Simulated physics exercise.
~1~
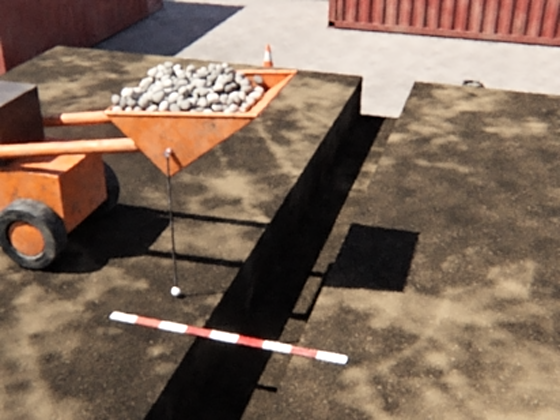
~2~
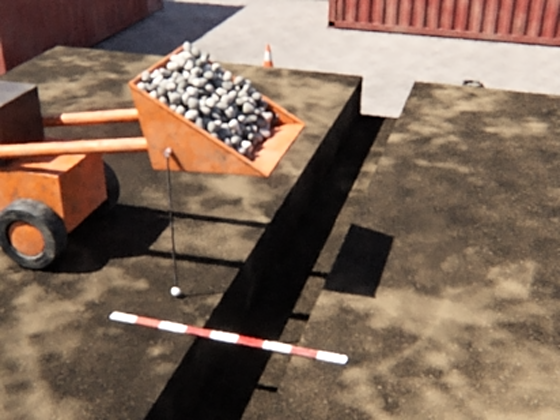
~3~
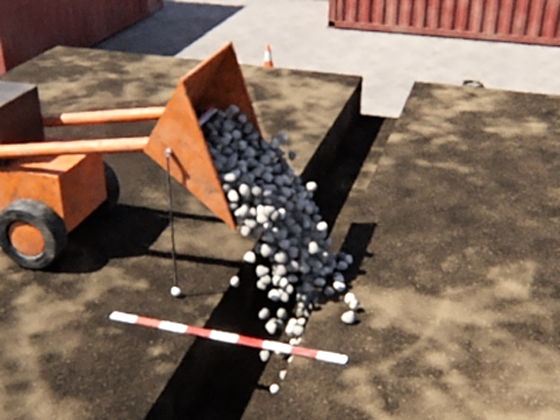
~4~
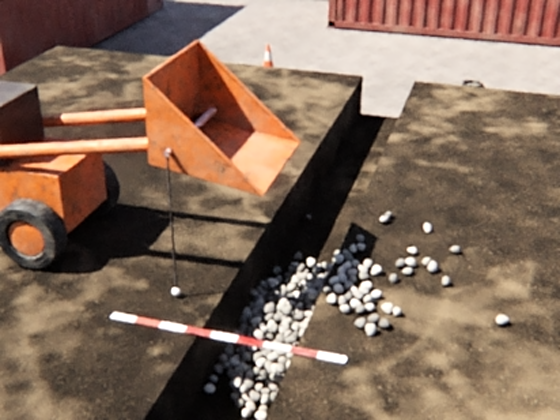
In the video, an orange loader tips its bucket of rounded stones forward and down, pouring them into a dark trench beside a red and white striped bar, then tilts the emptied bucket partly back, leaving most stones in the trench and a few scattered on the far side.
